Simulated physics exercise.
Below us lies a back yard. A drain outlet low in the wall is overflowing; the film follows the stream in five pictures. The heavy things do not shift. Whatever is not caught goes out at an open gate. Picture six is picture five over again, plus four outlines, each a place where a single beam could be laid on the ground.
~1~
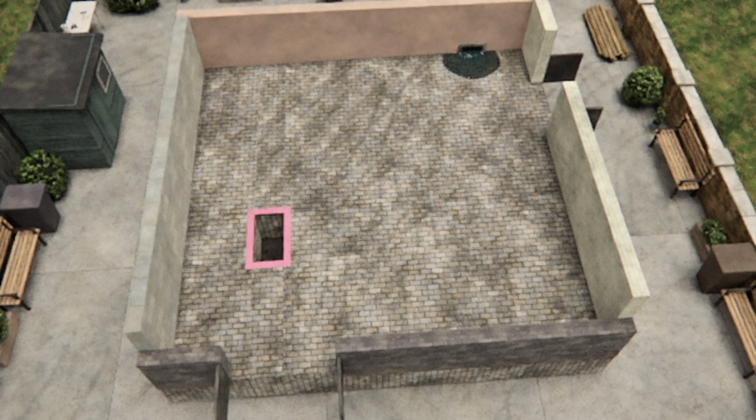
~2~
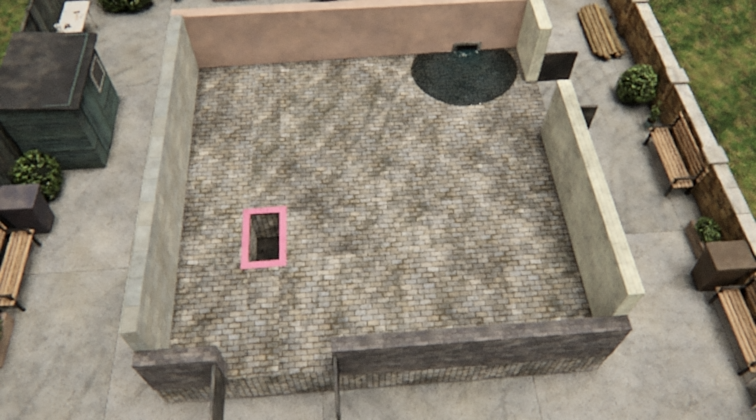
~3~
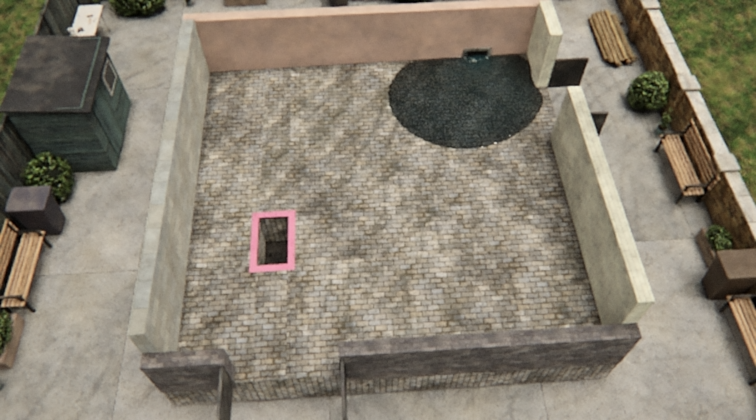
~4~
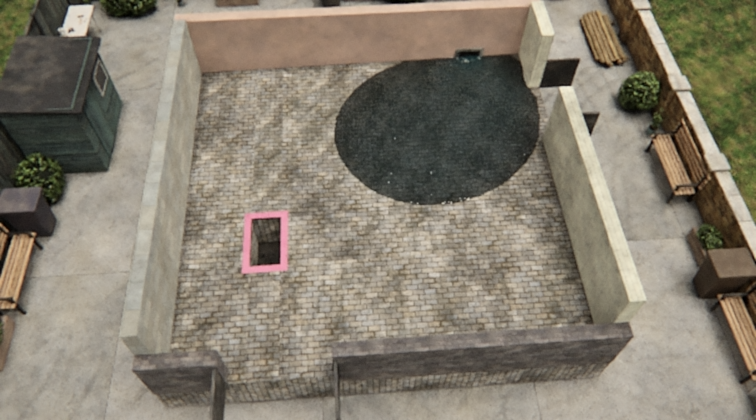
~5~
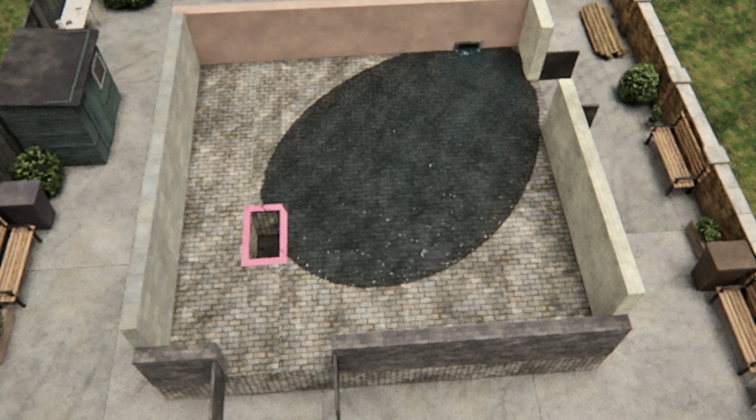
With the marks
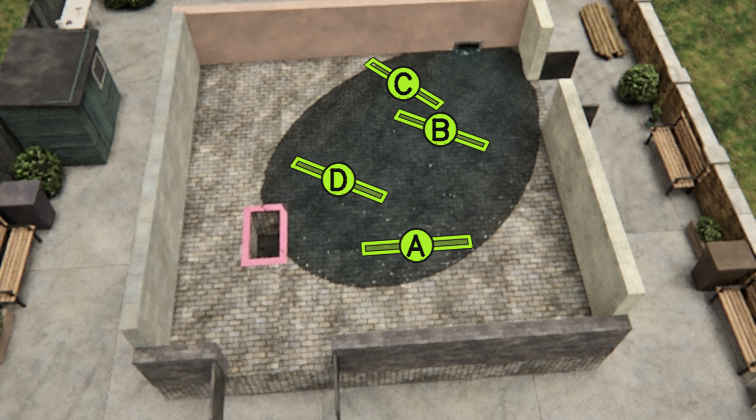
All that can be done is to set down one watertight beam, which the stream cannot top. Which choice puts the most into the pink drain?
The answer is spot A.
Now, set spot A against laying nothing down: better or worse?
It is better.
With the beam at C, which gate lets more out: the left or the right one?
More leaves on the left.
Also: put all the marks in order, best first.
A, B, C, D.
In lime, A from (363, 248) to (469, 241); B from (397, 114) to (485, 145); C from (369, 62) to (439, 105); D from (295, 162) to (383, 197).
Choosing A, about 40 % of the stream goes into the pink drain, about 58 % out by the gates.
Choosing B, about 18 % of the stream goes into the pink drain, about 79 % out by the gates.
Choosing C, about 10 % of the stream goes into the pink drain, about 86 % out by the gates.
Choosing D, about 2 % of the stream goes into the pink drain, about 96 % out by the gates.
